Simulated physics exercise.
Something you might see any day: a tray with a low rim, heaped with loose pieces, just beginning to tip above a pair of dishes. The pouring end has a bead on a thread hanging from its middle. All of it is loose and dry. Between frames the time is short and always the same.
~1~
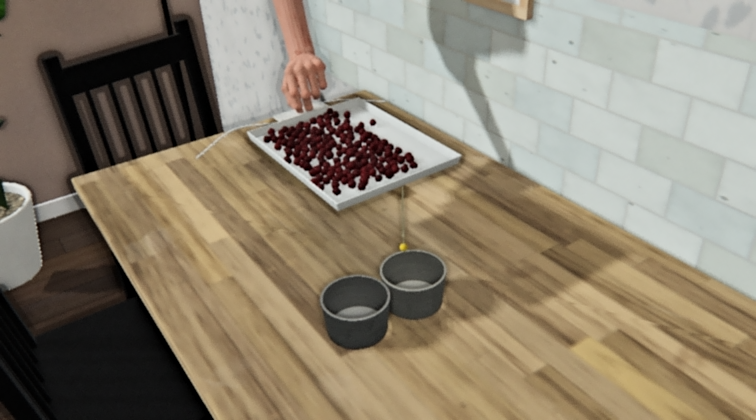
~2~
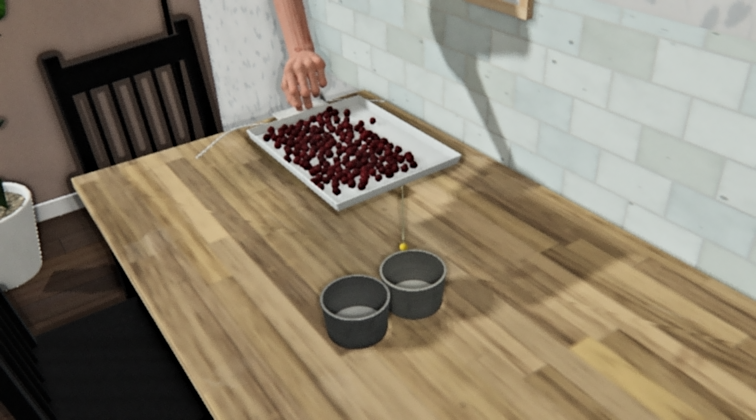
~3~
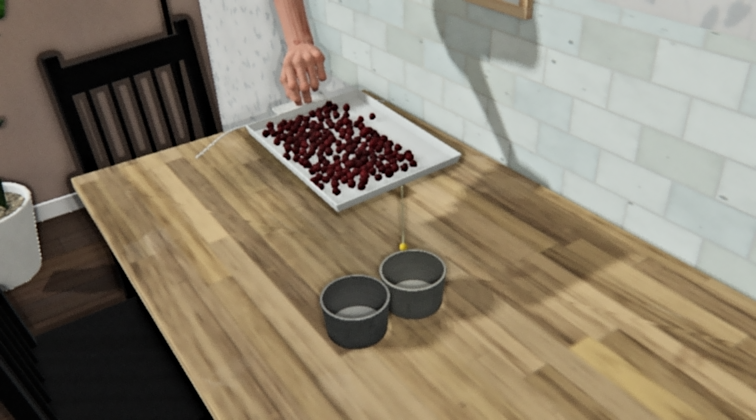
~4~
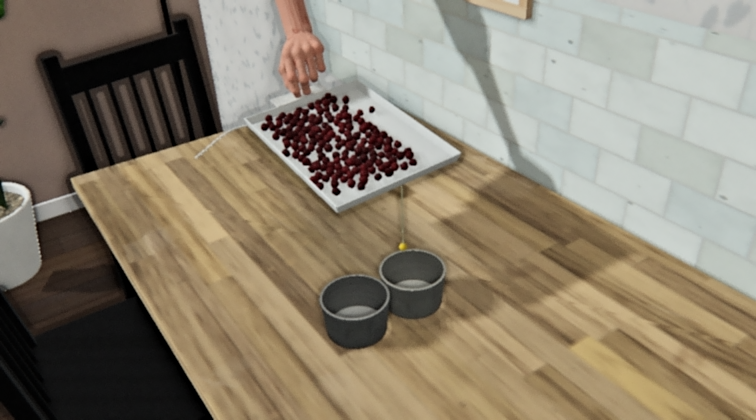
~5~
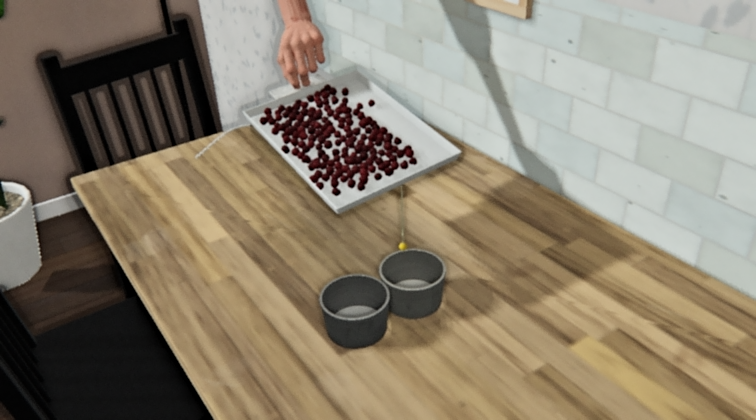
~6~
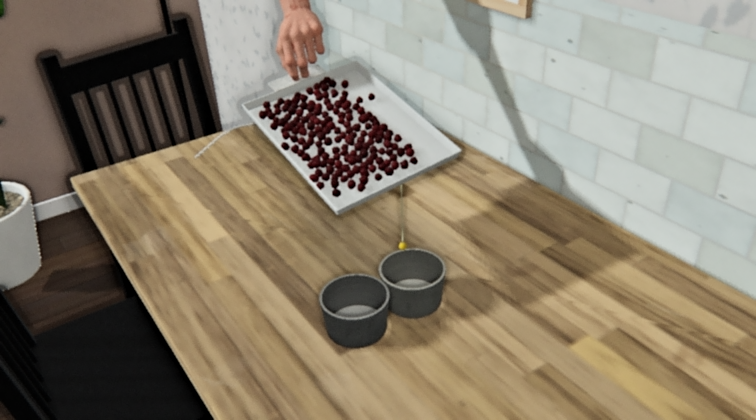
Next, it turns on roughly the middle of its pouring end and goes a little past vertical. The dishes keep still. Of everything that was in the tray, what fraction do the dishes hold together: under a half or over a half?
Together they hold over a half.
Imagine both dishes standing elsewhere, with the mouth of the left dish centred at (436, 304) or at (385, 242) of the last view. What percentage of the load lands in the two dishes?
0% for the first placement, 0% for the second.
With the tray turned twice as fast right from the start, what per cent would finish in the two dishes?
Around 80 percent.
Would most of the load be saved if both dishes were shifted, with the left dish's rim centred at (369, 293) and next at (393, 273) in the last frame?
Together the dishes get beyond half first, then less than a half.
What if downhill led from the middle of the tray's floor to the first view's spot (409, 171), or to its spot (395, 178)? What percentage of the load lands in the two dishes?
In order: About 20, then 50 percent.
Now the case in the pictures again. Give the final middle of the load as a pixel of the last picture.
(366, 314).
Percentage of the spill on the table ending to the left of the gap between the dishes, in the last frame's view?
Close to 30 per cent.
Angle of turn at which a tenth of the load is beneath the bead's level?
Close to 95° of tilt at that moment.
Soon after the last picture, tray tipped steeply; nearly all on the tray; a stray few in the right dish; a stray few outside both.
A little later, tray tipped right over; about half on the tray; a small part in the left dish; a small part in the right dish; a stray few outside both; about a third in the air.
Later still, tray tipped past a quarter turn; about two thirds in the left dish; about a quarter in the right dish; about a quarter outside both.
At rest, tray tipped past a quarter turn; about two thirds in the left dish; about a quarter in the right dish; about a quarter outside both.
